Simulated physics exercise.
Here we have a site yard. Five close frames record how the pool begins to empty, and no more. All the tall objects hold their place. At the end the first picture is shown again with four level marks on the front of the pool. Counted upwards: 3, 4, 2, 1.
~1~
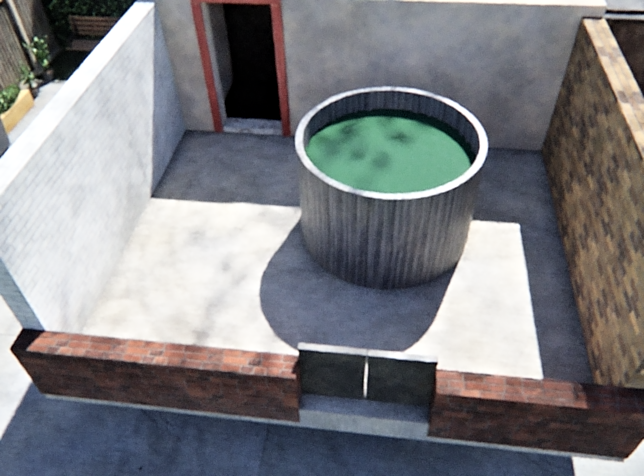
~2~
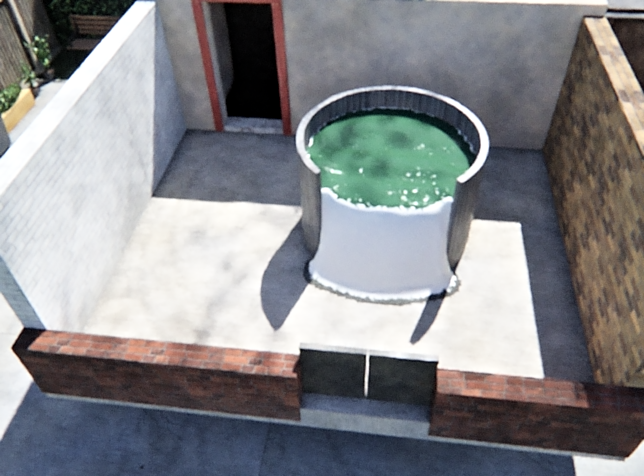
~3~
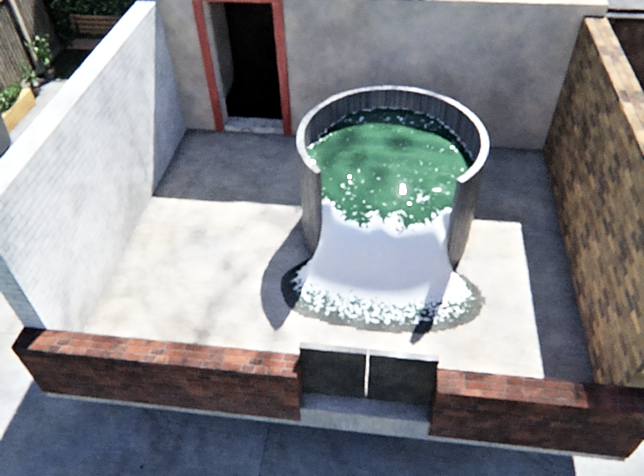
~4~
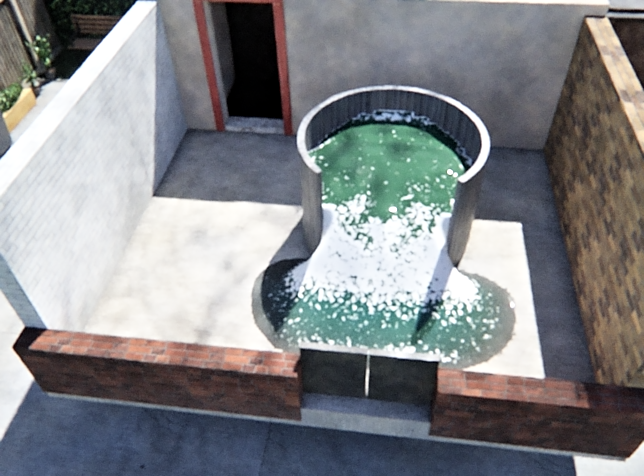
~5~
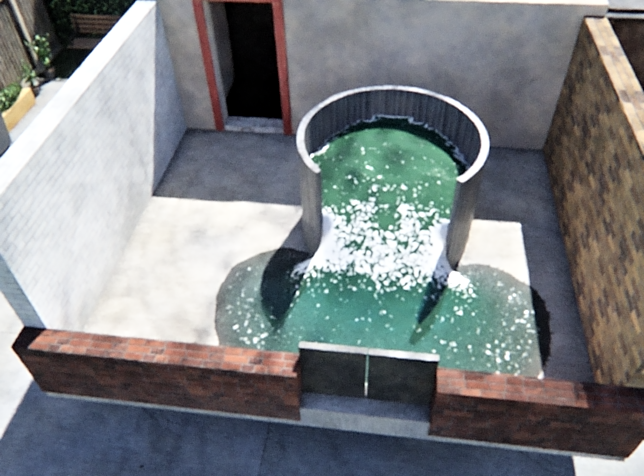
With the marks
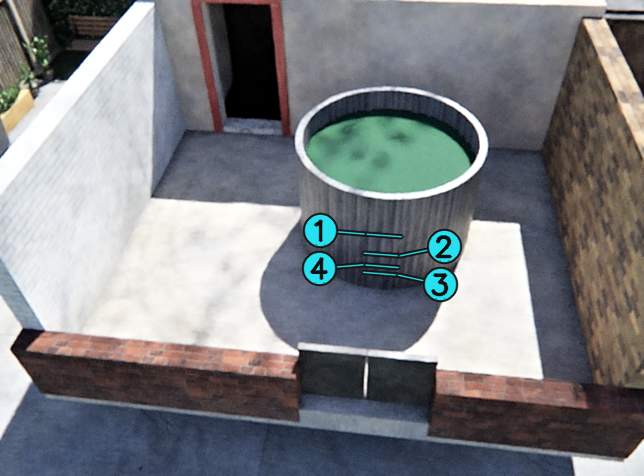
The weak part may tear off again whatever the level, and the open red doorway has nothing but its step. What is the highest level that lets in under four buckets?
2.
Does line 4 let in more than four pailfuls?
No, that is safe.
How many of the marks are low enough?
Three.
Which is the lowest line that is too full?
1 it is.
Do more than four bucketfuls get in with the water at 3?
No, not at all.
On the marked copy, 1 at (383, 235); 2 at (381, 254); 3 at (380, 273); 4 at (380, 266); from the bottom up 3, 4, 2, 1.
Choosing 1, about 12 bucketfuls get in.
Choosing 2, a bucket or two gets in.
Choosing 3, nothing gets over.
Choosing 4, nothing gets over.
